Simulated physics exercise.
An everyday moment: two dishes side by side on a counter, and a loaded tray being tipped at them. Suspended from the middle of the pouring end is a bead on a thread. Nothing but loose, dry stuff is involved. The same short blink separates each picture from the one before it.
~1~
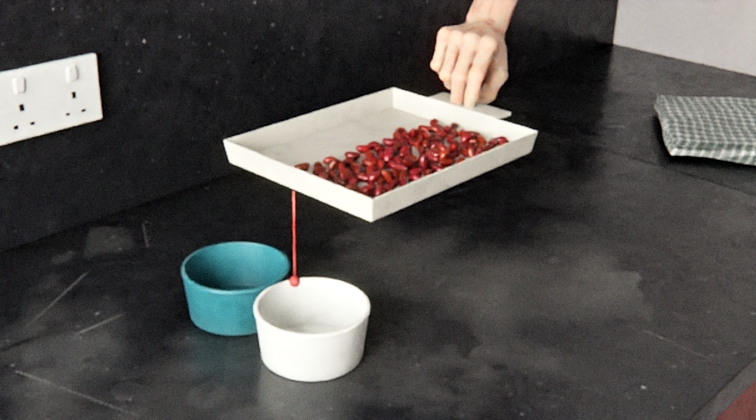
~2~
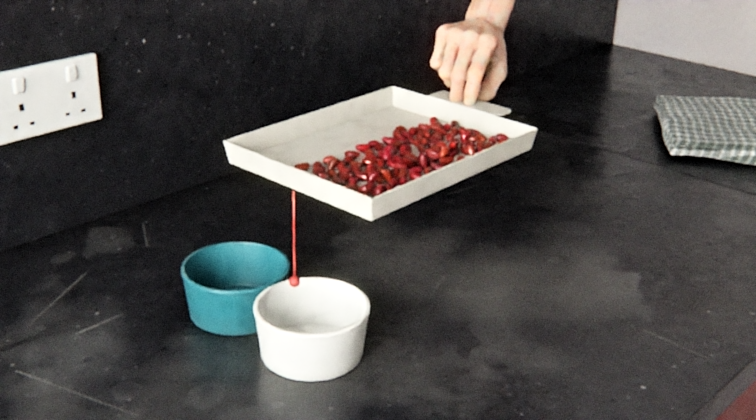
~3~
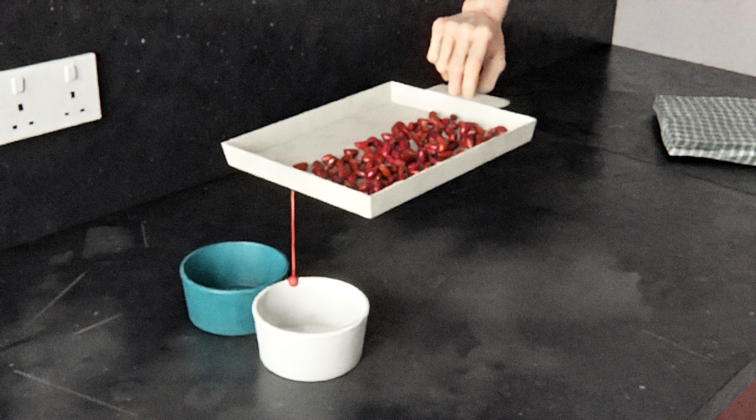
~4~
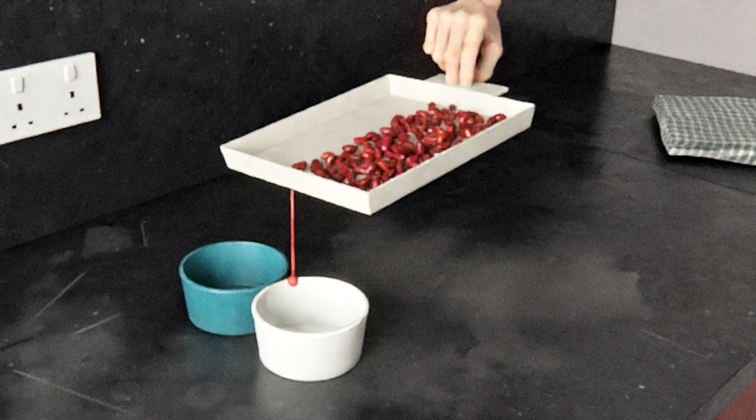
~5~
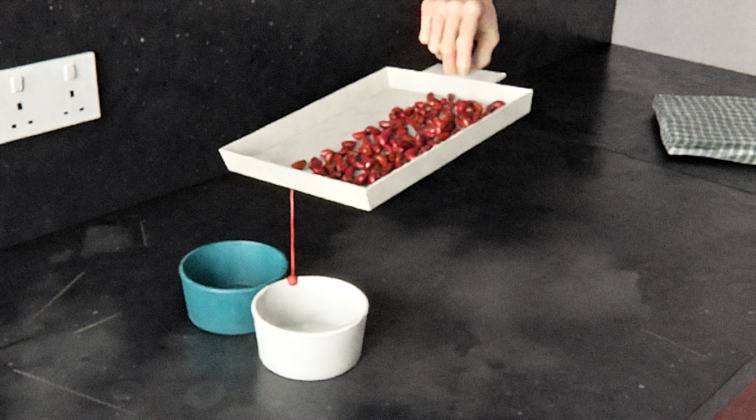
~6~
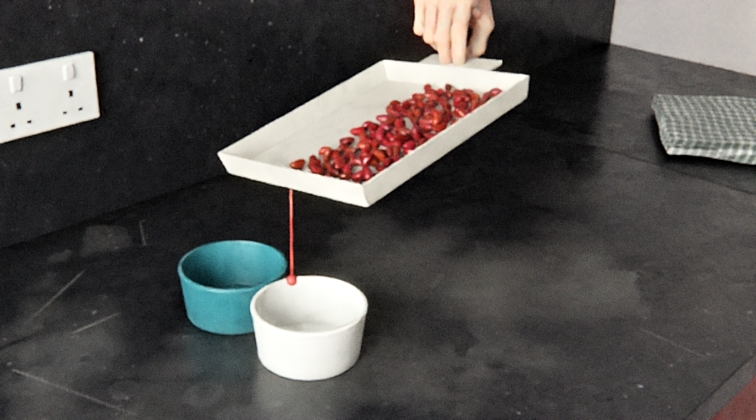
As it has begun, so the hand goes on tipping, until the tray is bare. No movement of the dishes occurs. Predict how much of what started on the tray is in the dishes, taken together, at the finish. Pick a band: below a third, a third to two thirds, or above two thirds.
Taken together, the dishes hold above two thirds.
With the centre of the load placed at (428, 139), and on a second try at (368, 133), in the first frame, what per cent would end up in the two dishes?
It's 100 percent the first time and 90 percent the second.
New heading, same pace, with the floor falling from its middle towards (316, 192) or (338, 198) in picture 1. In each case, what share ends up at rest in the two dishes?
In order, some 20 % and some 20 %.
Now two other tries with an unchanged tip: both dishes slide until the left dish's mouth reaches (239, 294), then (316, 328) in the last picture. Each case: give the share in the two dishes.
In order: 40 percent and 0 percent.
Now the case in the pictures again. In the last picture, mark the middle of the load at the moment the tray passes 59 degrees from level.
I'd mark it close to (290, 139).
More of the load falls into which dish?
Reply: The left-hand one.
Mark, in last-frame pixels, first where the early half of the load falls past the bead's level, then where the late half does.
I'd say around (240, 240) at first, then around (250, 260).
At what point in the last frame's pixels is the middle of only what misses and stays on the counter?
Centre at rest: About (183, 345).
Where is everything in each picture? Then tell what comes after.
Corners of the pouring end near (230, 140) and (372, 197), level; middle of the load near (411, 159), kidney beans; left dish near (196, 302); right dish near (271, 345); bead on its thread near (295, 282), in the first frame.
Corners of the pouring end near (229, 141) and (371, 196), level; middle of the load near (411, 158), in the second frame.
Corners of the pouring end near (228, 143) and (370, 194), tipped barely, lowest at the left corner; middle of the load near (410, 153), in the third frame.
Corners of the pouring end near (226, 146) and (367, 190), tipped a little, lowest at the left corner; middle of the load near (408, 147), in the fourth frame.
Corners of the pouring end near (225, 149) and (365, 187), tipped a little, lowest at the left corner; middle of the load near (407, 139), in the fifth frame.
Corners of the pouring end near (224, 152) and (362, 183), tipped a little, lowest at the left corner; middle of the load near (405, 132); left dish near (193, 301); right dish near (268, 344), in the sixth frame.
Shortly afterwards, tray tipped steeply; the whole lot on the tray.
Next, tray tipped right over; all but a few on the tray; a little in the left dish; only a few outside both; only a few in the air.
Some moments later, tray tipped past a quarter turn; the bulk in the left dish; near a quarter outside both.
In the end, tray tipped past a quarter turn; none at all in the right dish; the bulk in the left dish; near a quarter outside both.
